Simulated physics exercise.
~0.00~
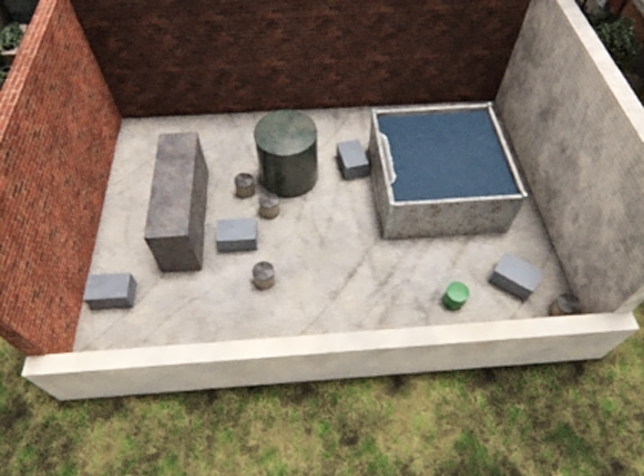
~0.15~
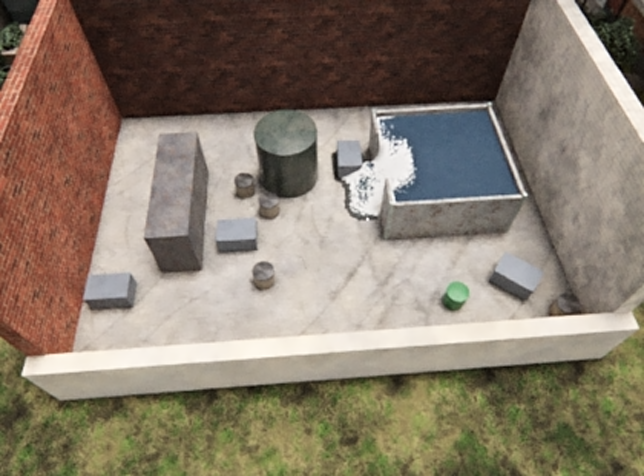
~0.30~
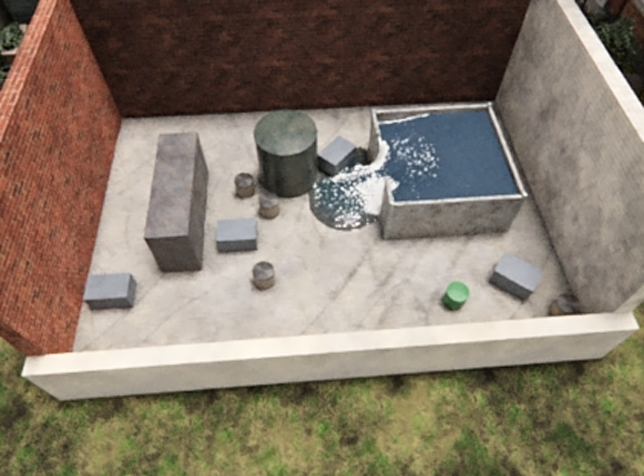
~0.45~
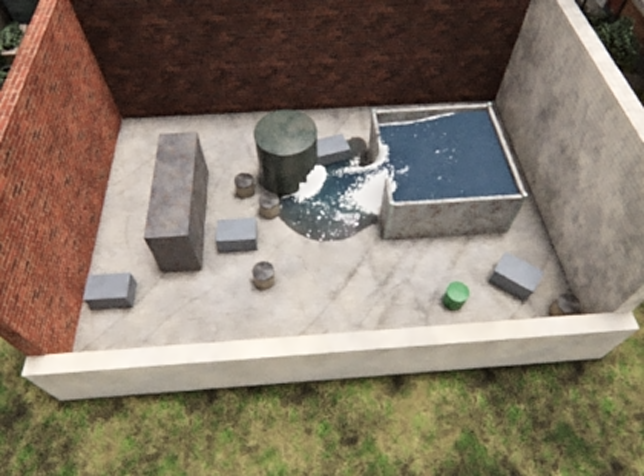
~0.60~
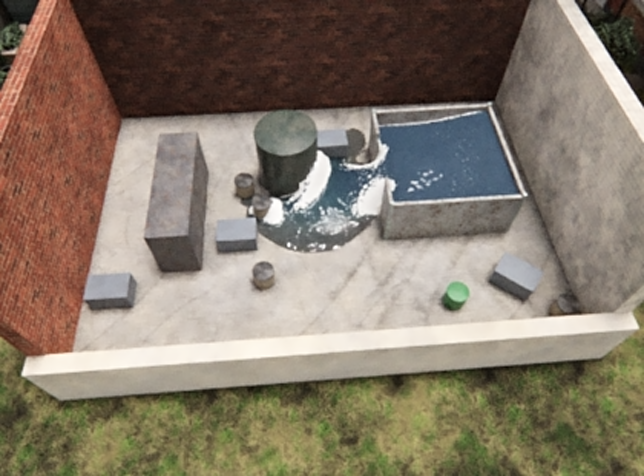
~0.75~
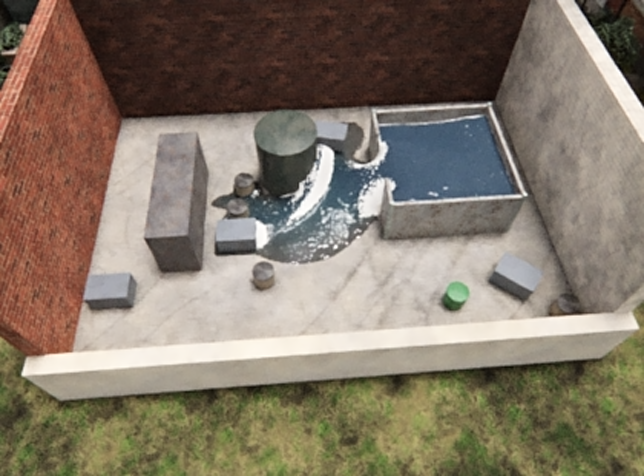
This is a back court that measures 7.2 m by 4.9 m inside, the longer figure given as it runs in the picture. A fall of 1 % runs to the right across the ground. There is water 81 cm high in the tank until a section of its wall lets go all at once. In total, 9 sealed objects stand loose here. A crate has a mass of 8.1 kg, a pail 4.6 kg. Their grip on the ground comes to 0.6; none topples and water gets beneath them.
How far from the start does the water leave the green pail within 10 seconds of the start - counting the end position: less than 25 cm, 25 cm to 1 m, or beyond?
It moves a modest distance.
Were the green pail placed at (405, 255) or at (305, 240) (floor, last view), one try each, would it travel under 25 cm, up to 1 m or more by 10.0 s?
From the first spot it does not really budge, and from the second it goes a long way.
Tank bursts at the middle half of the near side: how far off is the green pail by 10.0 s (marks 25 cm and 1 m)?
If that happened, the green pail winds up well away.
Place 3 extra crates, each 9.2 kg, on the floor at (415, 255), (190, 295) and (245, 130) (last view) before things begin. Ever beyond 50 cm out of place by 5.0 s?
Taking them in order: Not far enough, far enough and far enough.
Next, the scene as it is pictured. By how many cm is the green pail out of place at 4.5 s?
Displacement by then near 0 cm.
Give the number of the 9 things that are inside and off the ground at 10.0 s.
At that time the total is 9.
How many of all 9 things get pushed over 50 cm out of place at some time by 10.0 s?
I make it 8.
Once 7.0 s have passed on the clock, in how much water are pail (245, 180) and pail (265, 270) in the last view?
Some 6 cm at the first, some 16 cm at the second.
After 2.0 s the green pail is near (458, 292), 0.0 m from its start, aground; 3 afloat.
After 4.5 s the green pail is near (458, 292), 0.0 m from its start, aground; 5 afloat.
After 7.0 s the green pail is near (486, 284), 0.4 m from its start, aground; 7 afloat.
After 10.0 s the green pail is near (430, 274), 0.5 m from its start, afloat; 9 afloat.
